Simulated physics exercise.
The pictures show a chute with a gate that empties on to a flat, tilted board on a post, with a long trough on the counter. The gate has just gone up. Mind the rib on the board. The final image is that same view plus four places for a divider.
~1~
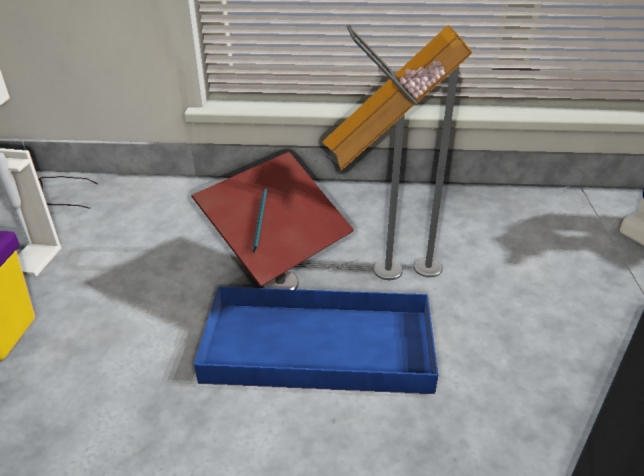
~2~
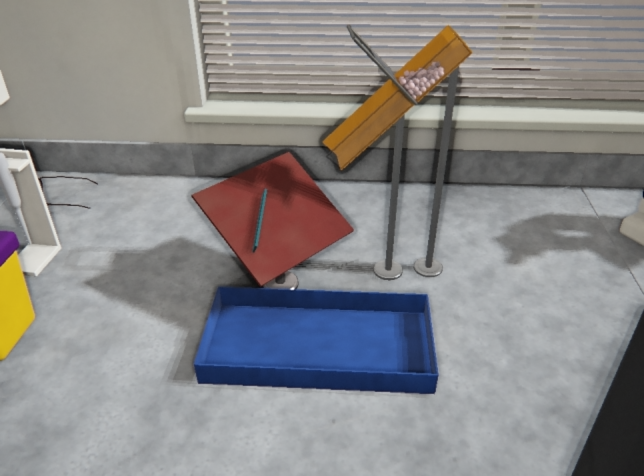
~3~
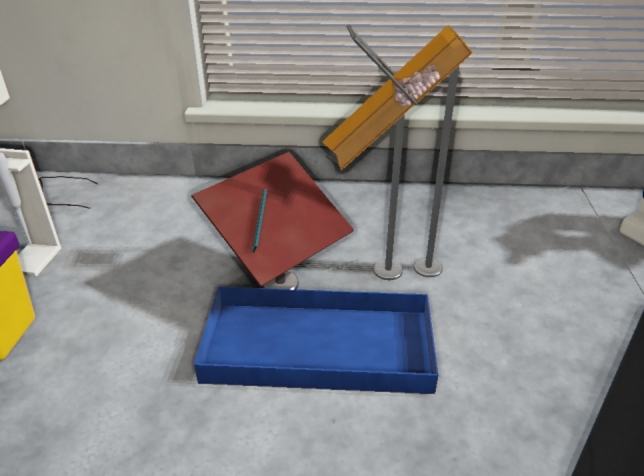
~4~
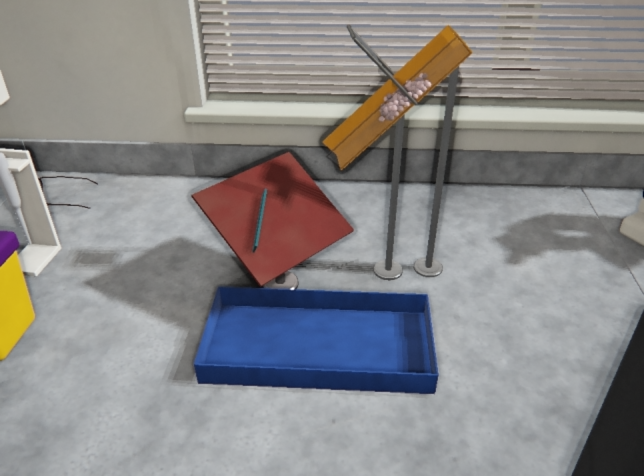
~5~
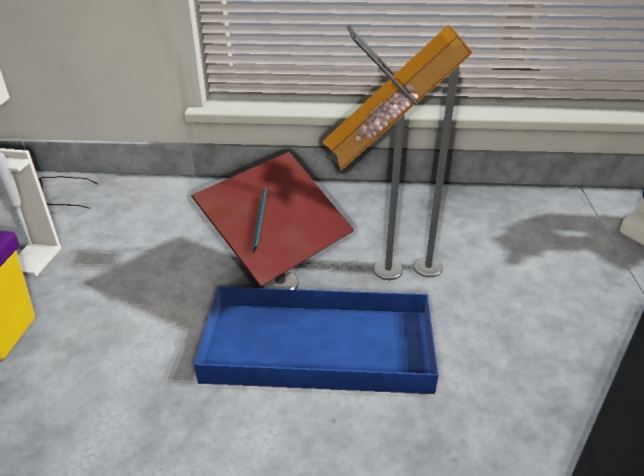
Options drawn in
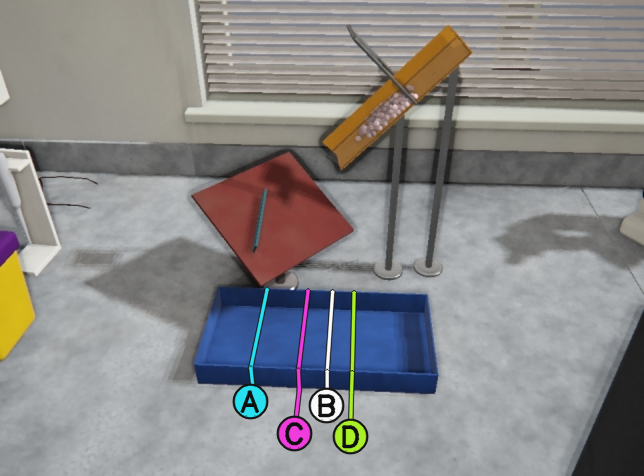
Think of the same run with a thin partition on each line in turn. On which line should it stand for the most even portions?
It is C.
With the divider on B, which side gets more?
The left side.
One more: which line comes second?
B it is.
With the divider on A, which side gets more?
Right.
On the marked copy, line A crosses the front rim at (251, 367); line B crosses the front rim at (327, 370); line C crosses the front rim at (298, 369); line D crosses the front rim at (352, 371).
For line A, of what is caught, about a tenth on the left of the divider, almost all on the right.
For line B, of what is caught, the larger part on the left of the divider, roughly a quarter on the right.
For line C, of what is caught, roughly half on the left of the divider, roughly half on the right.
For line D, of what is caught, the larger part on the left of the divider, about a tenth on the right.
